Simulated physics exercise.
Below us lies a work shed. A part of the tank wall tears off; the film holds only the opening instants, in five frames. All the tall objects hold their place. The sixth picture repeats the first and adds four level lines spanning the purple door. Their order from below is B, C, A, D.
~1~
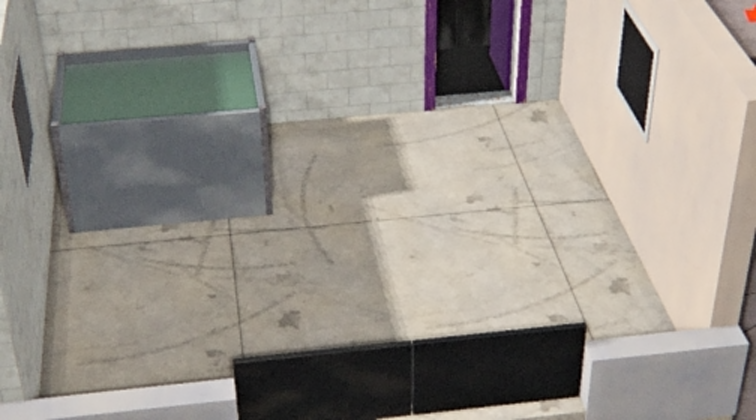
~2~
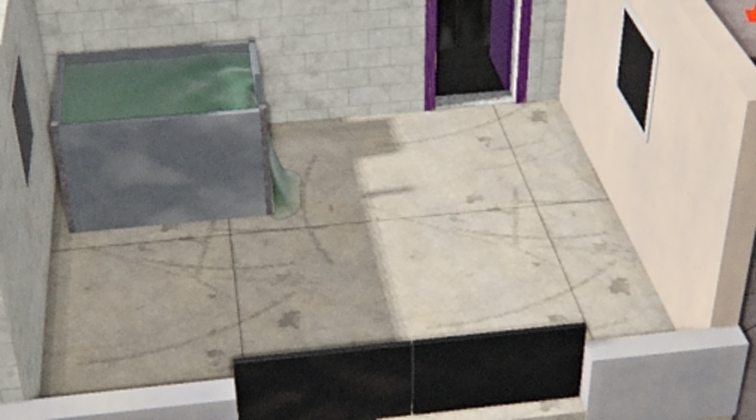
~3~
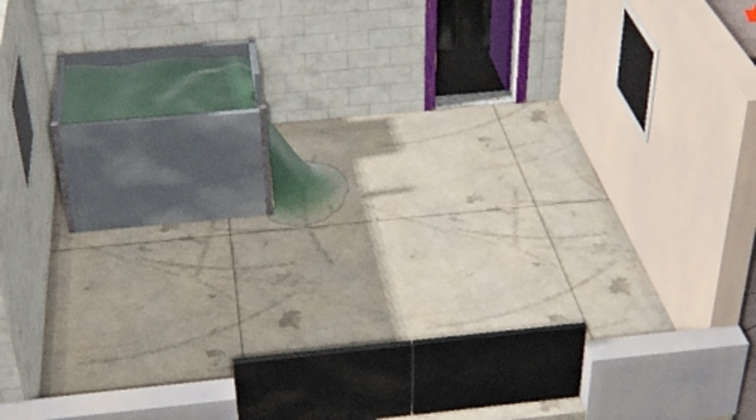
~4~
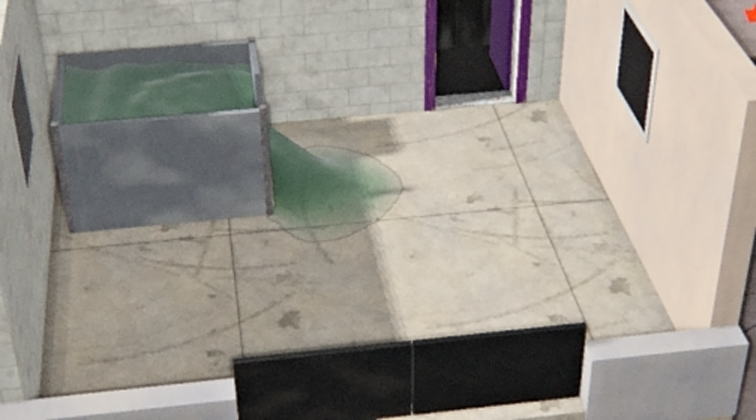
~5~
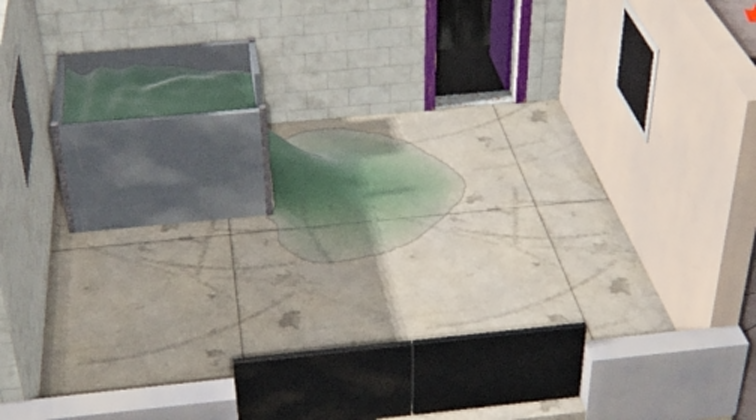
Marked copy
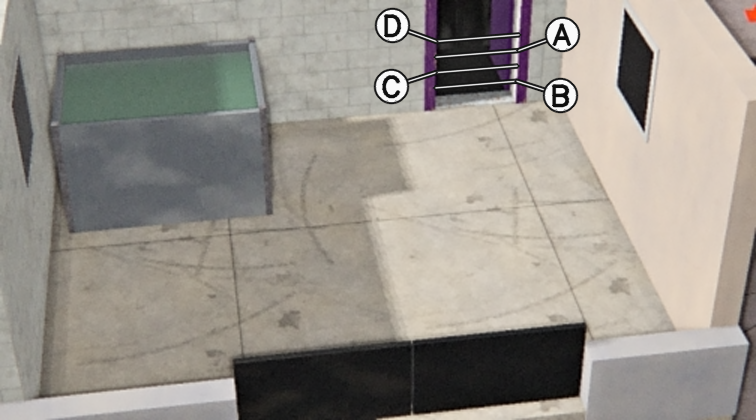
Green water pouring from the right side of a grey tank and spreading rightward across the concrete floor of a walled yard.
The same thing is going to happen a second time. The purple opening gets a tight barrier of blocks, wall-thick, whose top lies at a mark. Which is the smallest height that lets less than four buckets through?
Height B.
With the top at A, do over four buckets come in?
No.
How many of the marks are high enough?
All of them.
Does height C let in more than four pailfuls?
No, that is safe.
On the marked copy, A at (477, 53); B at (476, 84); C at (476, 69); D at (477, 38); from the bottom up B, C, A, D.
Choosing A, nothing gets over.
Choosing B, a splash gets over, under a bucket.
Choosing C, nothing gets over.
Choosing D, nothing gets over.
